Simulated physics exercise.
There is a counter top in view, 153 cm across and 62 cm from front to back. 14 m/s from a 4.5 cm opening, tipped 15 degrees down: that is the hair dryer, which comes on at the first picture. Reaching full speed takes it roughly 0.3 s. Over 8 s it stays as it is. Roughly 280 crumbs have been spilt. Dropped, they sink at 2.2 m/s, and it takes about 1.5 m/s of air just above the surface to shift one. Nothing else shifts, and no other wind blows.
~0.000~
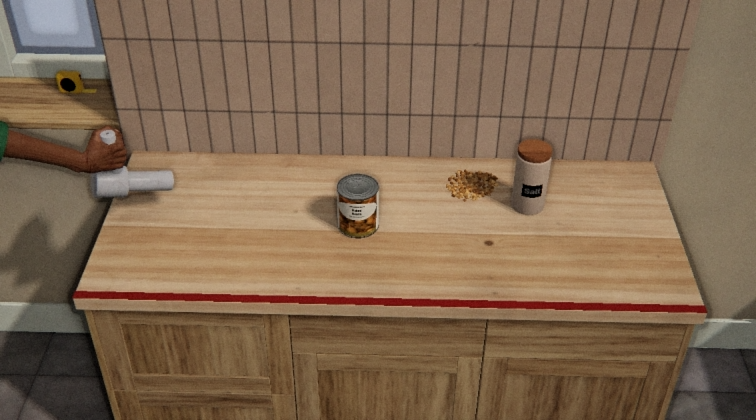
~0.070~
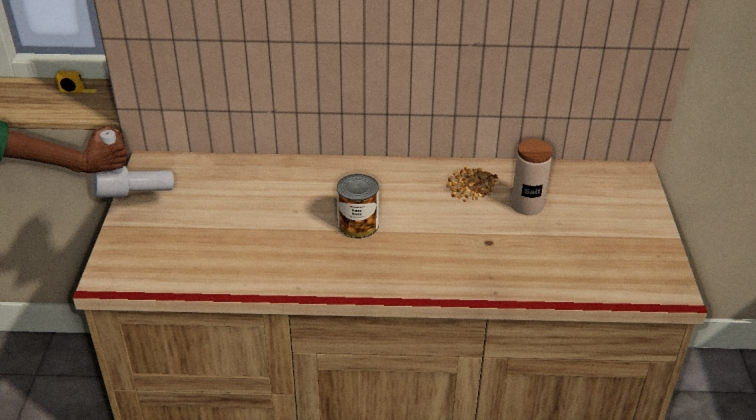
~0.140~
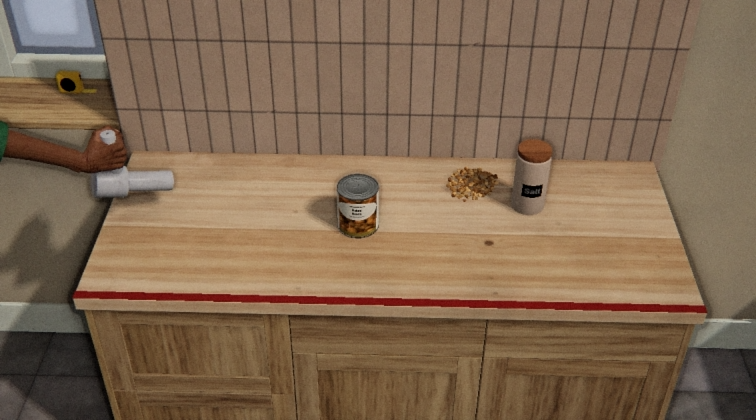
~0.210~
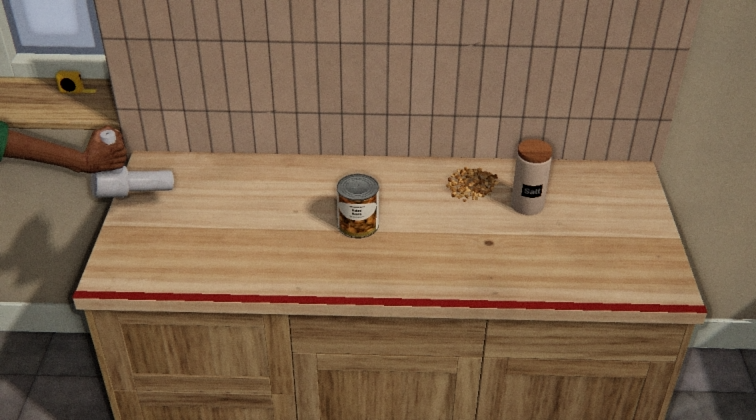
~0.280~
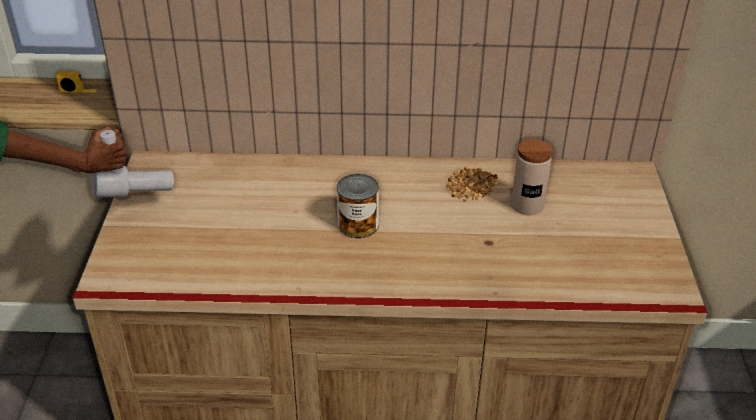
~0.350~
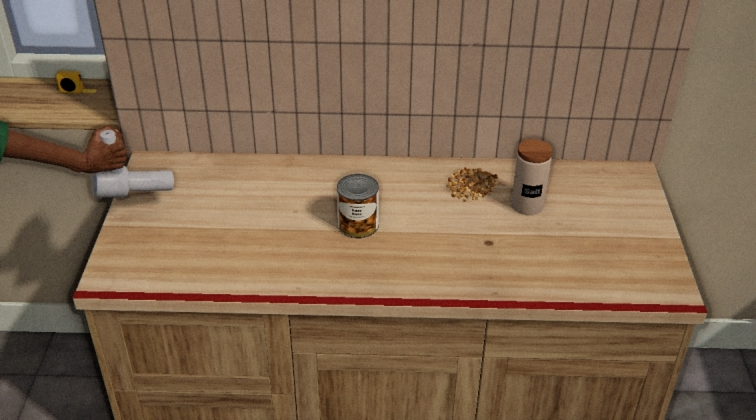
A hand held a pale hair dryer still at the left end of a wooden counter, pointing right, while the tin, the small heap of crumbs and the corked jar all stayed put.
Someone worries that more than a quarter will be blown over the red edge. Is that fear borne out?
No.
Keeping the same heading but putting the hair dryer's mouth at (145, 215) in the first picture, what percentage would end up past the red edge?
Then around 0 percent.
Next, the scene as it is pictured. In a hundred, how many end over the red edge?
0 %, roughly.
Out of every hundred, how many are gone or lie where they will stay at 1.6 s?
70 per cent.
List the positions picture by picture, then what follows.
In the first picture, the middle of the crumbs is near (474, 184), none has stirred yet and the mouth of the hair dryer is at (171, 181).
In the second picture, the middle of the crumbs is near (472, 184), none has stirred yet and the red edge is centred on (388, 306).
In the third picture, the middle of the crumbs is near (472, 184), none has stirred yet, the top of a jar is at (535, 149) and the top of a tin is at (358, 186).
In the fourth picture, the middle of the crumbs is near (472, 184) and none has stirred yet.
In the fifth picture, the middle of the crumbs is near (472, 184) and none has stirred yet.
In the sixth picture, the middle of the crumbs is near (472, 184) and none has stirred yet.
After 1.6 s, 0 % are over the red edge; the middle of those still in play is near (564, 191); 74 % have settled or left.
After 2.6 s, 0 % are over the red edge; the middle of those still in play is near (514, 193); 84 % have settled or left.
After 4.4 s, 0 % are over the red edge; the middle of those still in play is near (552, 193); 87 % have settled or left.
After 8.0 s, at the end, 0 % are over the red edge.
